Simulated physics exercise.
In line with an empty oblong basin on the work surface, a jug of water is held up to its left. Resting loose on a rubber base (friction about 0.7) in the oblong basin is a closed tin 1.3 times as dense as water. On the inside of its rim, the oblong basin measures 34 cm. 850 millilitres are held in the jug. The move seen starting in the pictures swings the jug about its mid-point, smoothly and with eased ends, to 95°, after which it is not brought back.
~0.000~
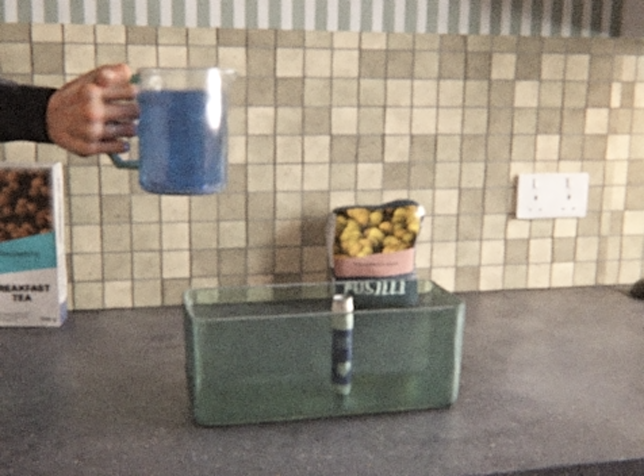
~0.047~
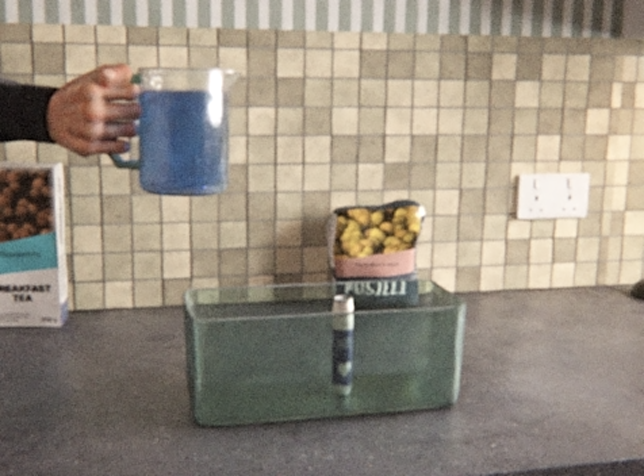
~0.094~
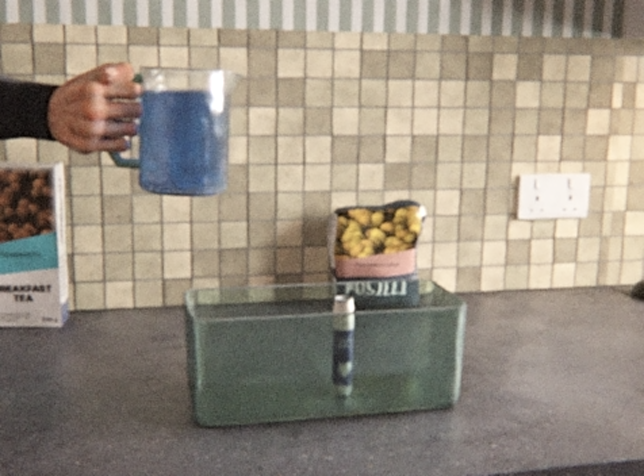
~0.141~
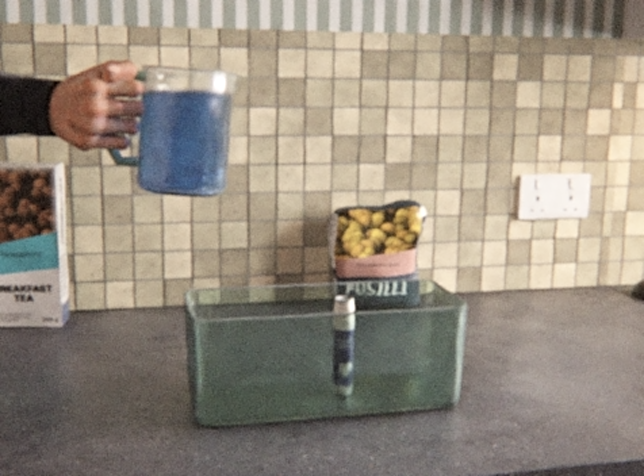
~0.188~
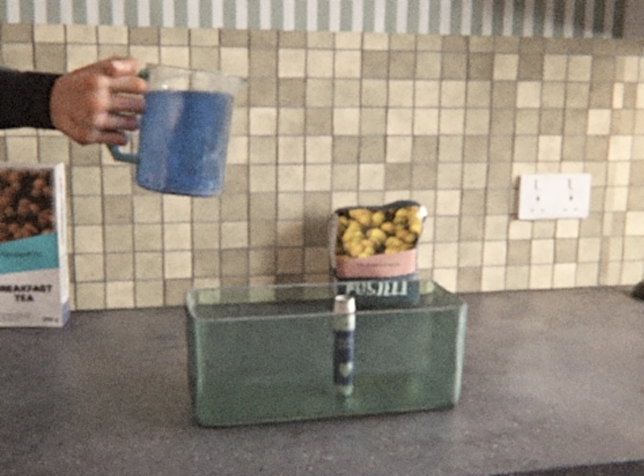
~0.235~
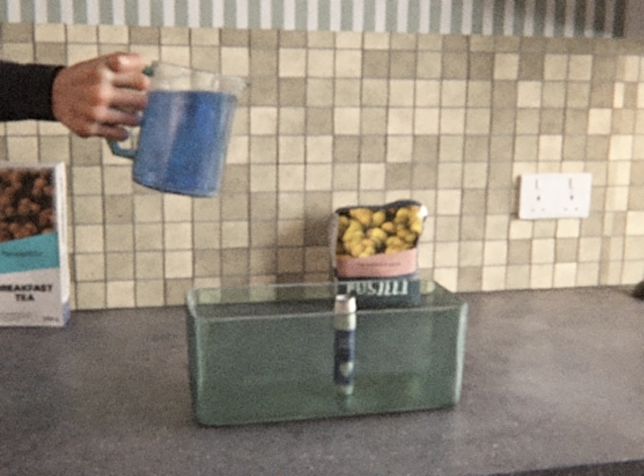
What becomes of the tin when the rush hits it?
Tipped over.
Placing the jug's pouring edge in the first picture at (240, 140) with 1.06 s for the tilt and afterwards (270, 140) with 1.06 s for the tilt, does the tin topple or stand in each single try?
Run one: It does not tip. Run two: It tumbles.
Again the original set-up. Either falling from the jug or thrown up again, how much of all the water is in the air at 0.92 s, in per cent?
Around 26 per cent of the liquid is in flight.
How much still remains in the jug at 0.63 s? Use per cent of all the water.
Around 90 in a hundred.
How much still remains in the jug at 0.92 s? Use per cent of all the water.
I reckon near 50 per cent still sits there.
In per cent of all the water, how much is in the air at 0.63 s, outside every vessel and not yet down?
Roughly 10 percent.
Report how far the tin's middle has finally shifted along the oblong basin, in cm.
In the end the tin's centre has shifted about 7.5 centimetres.
By 0.63 s the tilt is 62° and 90 per cent is still to pour; the tin stands where it began.
By 0.92 s the tilt is 91° and 50 per cent is still to pour; the tin leans 8°.
By 1.23 s the tilt is 95° and 16 per cent is still to pour; the tin lies on its side.
By 1.56 s the tilt is 95° and 5 per cent is still to pour; the tin lies on its side.
At rest the tin lies on its side.
